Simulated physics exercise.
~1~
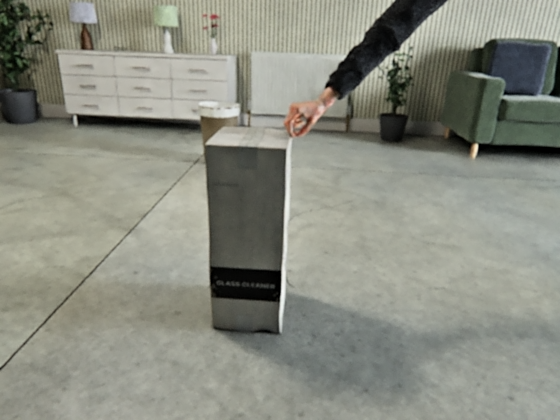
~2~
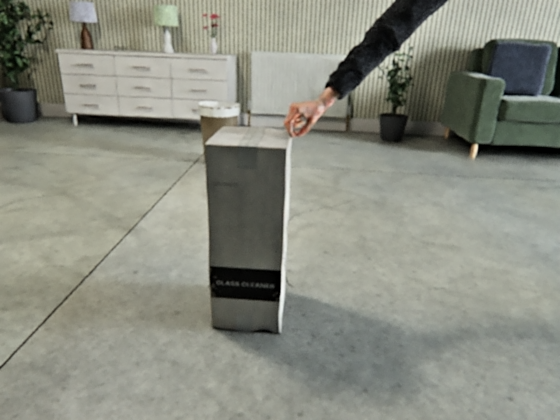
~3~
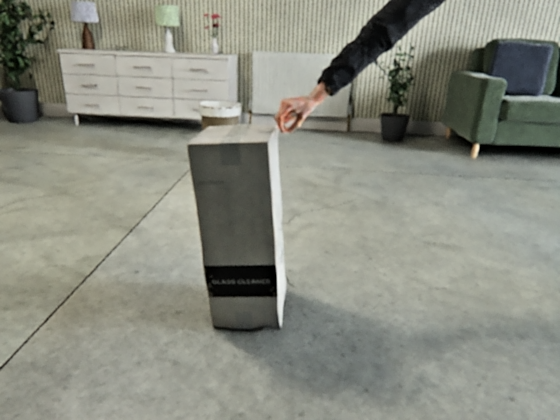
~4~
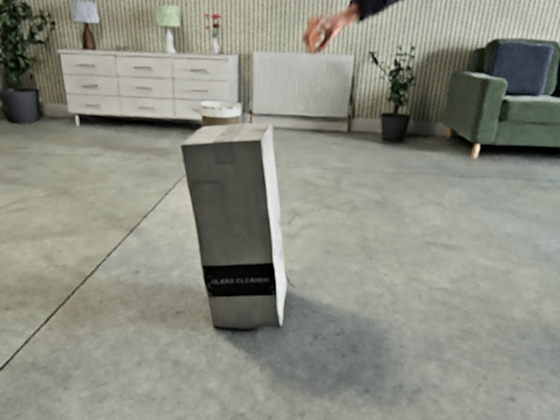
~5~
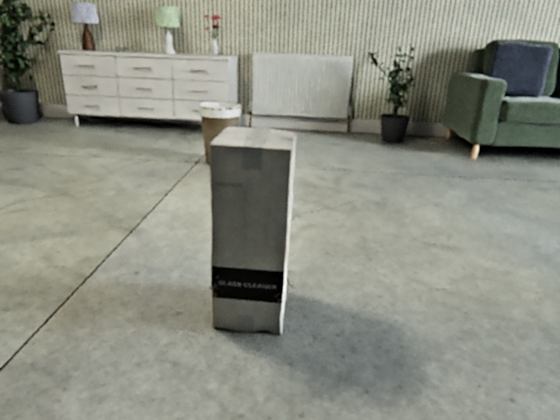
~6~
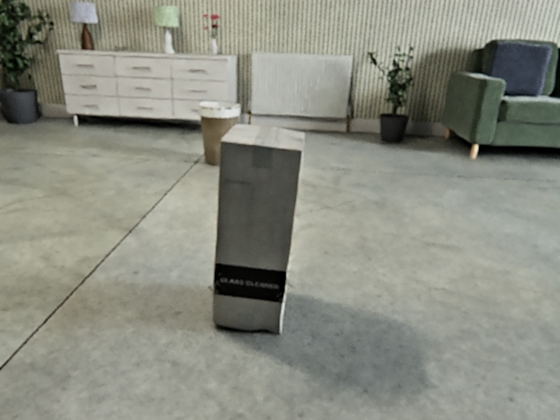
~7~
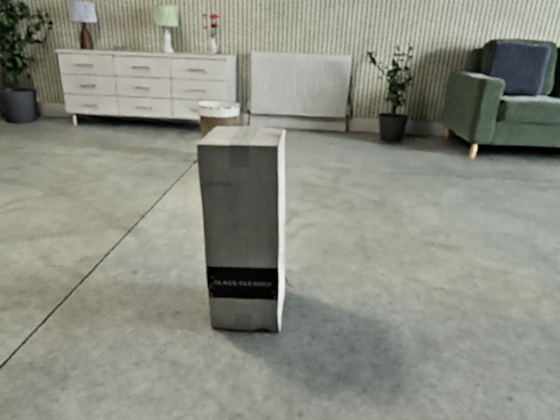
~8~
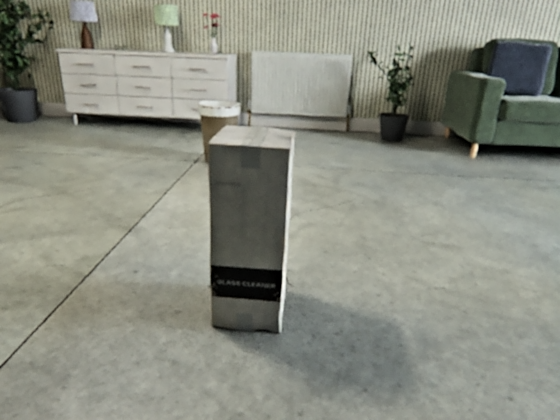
A tall, pale grey parcel with a black label stands upright on a concrete floor as a hand in a dark sleeve reaches in from the upper right and touches its top edge. The hand pushes, and the parcel leans a little to the left. The fingers let go and the arm draws back out of view while the parcel is still tilted. Left alone, it rocks back to the right, slightly past upright, then tips gently left again. Finally it settles on its base, still standing in front of the white drawers and green sofa.
